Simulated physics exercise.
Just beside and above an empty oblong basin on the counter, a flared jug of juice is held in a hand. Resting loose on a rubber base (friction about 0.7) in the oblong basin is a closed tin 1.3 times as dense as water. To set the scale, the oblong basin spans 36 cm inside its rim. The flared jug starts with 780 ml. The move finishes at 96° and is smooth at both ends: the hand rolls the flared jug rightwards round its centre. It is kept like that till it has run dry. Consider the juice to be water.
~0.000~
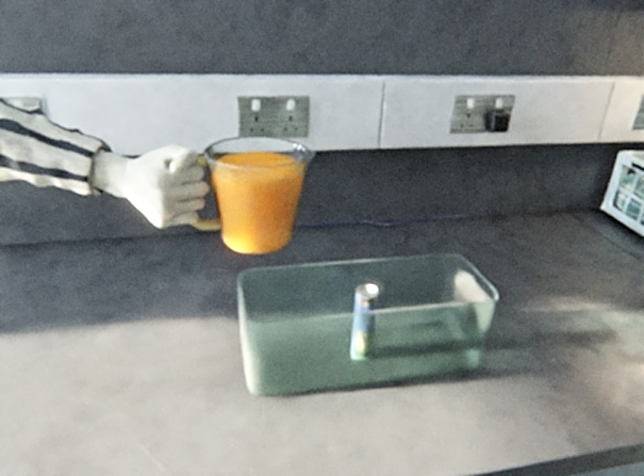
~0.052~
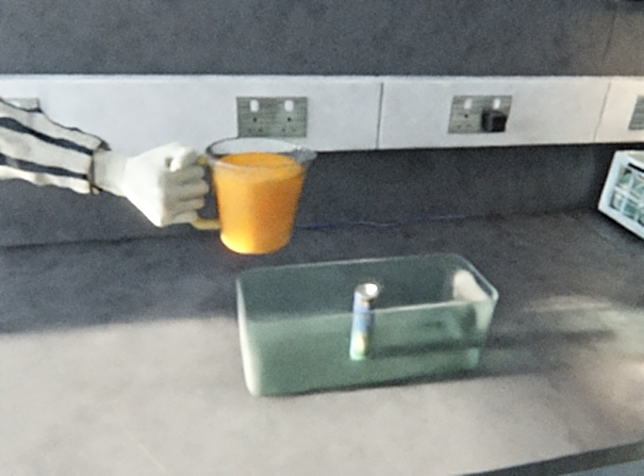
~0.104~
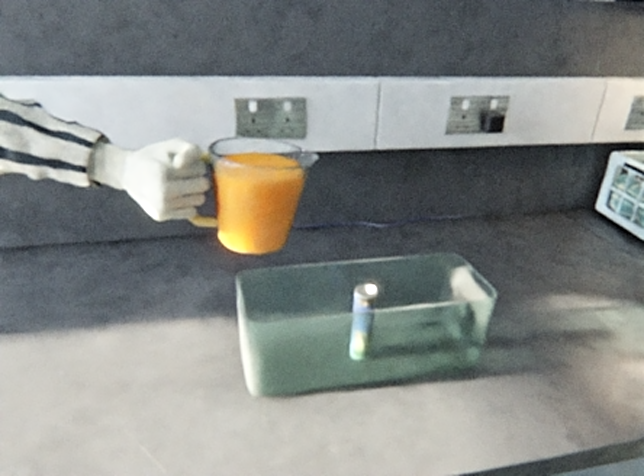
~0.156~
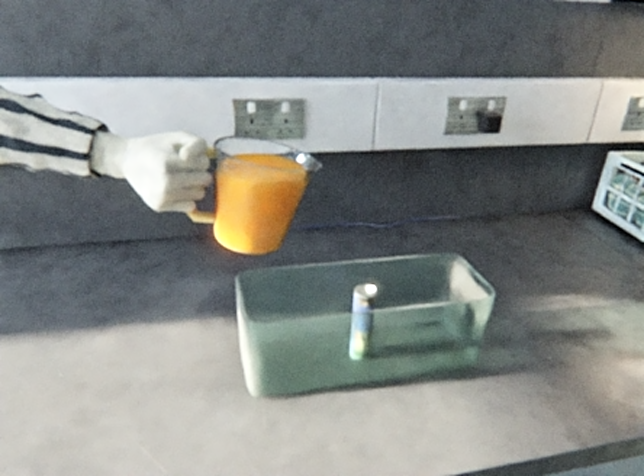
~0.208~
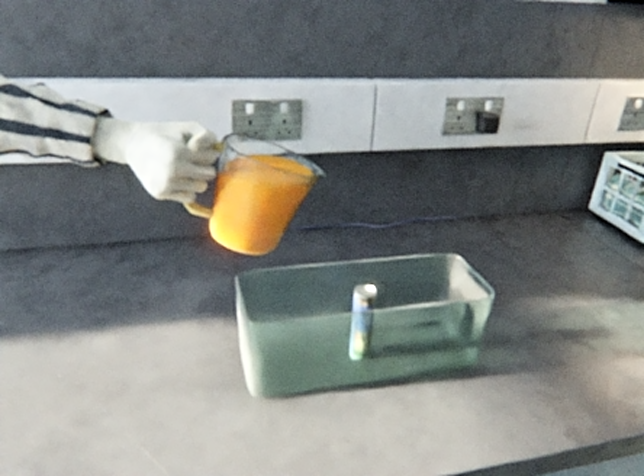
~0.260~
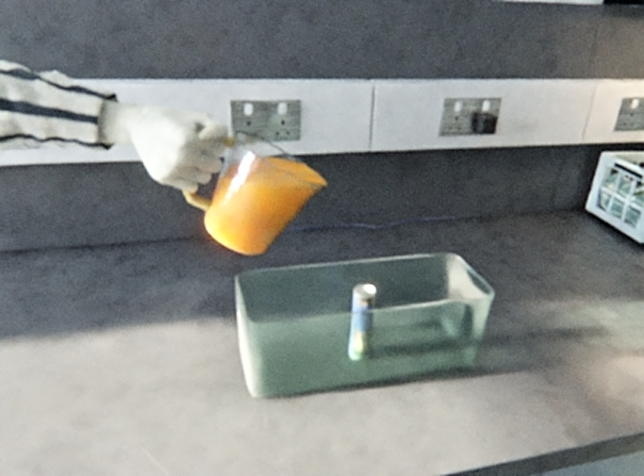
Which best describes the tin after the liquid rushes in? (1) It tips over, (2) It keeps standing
The answer is 1.
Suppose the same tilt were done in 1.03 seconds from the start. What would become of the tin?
Outcome - the tin ends up overturned.
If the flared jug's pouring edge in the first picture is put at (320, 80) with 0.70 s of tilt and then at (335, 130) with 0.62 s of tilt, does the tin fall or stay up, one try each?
Run one: It does not tip. Run two: It does not tip.
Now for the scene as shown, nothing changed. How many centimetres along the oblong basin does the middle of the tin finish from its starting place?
Around 10.5 cm.
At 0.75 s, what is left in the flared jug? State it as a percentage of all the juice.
Around 16 in a hundred is still there.
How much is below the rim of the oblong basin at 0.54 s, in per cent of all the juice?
Around 16 percent.
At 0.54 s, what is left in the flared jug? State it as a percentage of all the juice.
56 %.
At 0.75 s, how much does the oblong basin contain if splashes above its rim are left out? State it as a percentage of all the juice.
It works out near 68 per cent.
By 0.54 s the tilt is 84° and 56 per cent is still to pour; the tin stands where it began.
By 0.75 s the tilt is 96° and 15 per cent is still to pour; the tin stands 1 cm from where it began.
By 0.96 s the tilt is 96° and 2 per cent is still to pour; the tin leans 41°.
By 1.20 s the tilt is 96° and 0 per cent is still to pour; the tin lies on its side.
At rest the tin lies on its side.
